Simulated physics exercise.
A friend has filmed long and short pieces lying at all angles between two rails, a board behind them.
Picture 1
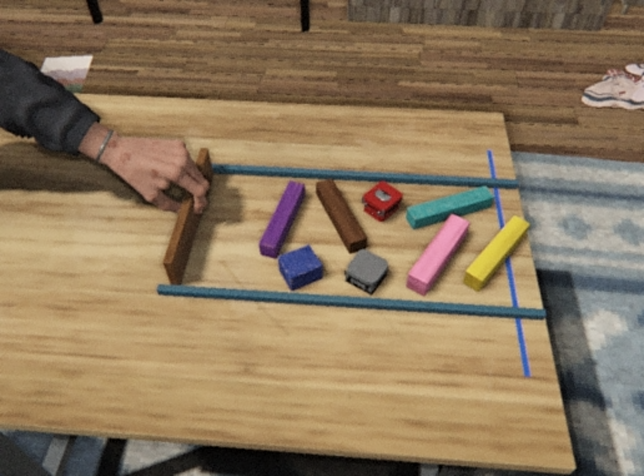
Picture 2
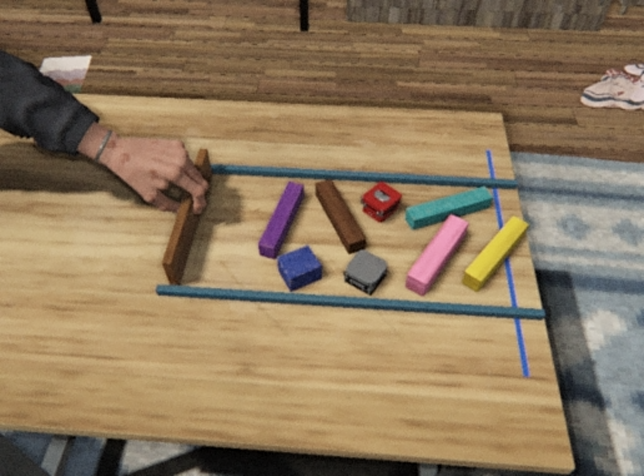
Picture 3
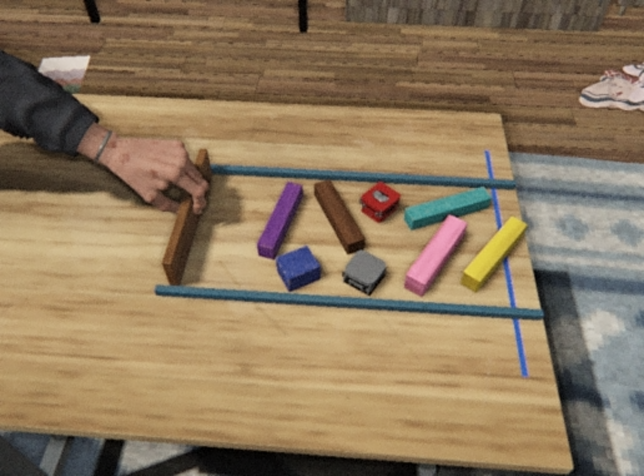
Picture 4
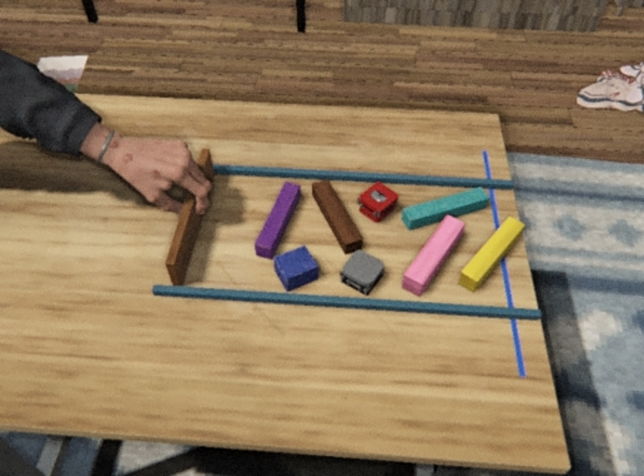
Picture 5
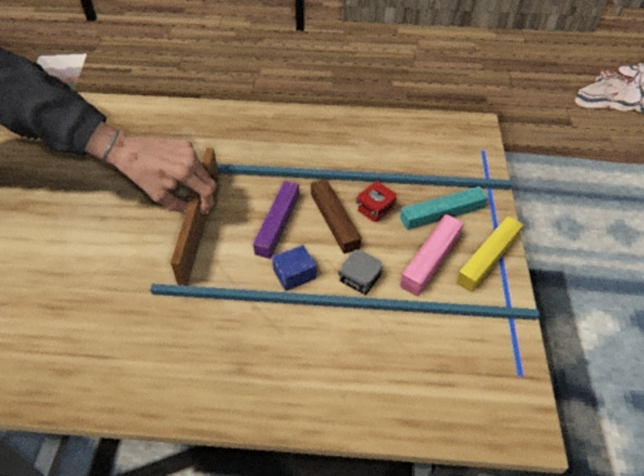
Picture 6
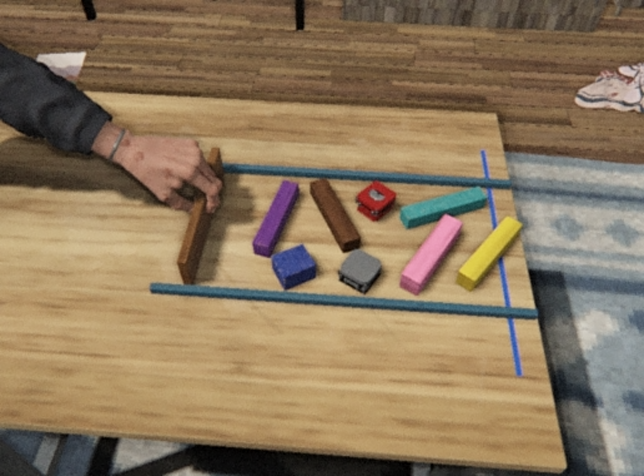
On a wooden table, a hand held a brown board upright behind coloured sticks and small blocks lying between two rails, then nudged it slightly right while the pieces stayed put.
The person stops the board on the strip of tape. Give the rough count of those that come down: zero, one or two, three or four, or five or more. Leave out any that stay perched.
As it turns out, the number that fall off is five or more.
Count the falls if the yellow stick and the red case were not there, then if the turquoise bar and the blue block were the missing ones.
It would be 4 and 4.
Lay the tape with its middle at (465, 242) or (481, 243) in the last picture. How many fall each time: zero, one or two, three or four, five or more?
For each place: Three to four; more than four.
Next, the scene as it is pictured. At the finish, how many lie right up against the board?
It touches 2.
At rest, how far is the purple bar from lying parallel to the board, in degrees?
Near 0 degrees.
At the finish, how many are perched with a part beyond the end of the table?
The number is 1.
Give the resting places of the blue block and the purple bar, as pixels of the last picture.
The blue block at (527, 290), the purple bar at (507, 229).
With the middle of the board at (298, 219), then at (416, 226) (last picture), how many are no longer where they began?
By then 3, and 8.
Soon after, none off yet; yellow stick at rest near (490, 253); turquoise bar at rest near (444, 208); pink stick at rest near (432, 254).
After that, none off yet; yellow stick moving near (496, 254); turquoise bar displaced a little near (461, 212); pink stick displaced a little near (460, 260).
And then, one off so far; yellow stick on its way down near (526, 343); turquoise bar displaced about its own width near (525, 217); pink stick displaced about its own width near (536, 267).
In the end, the number that fall off is five or more; gone, brown stick, grey case, red case, pink stick, turquoise bar and yellow stick.
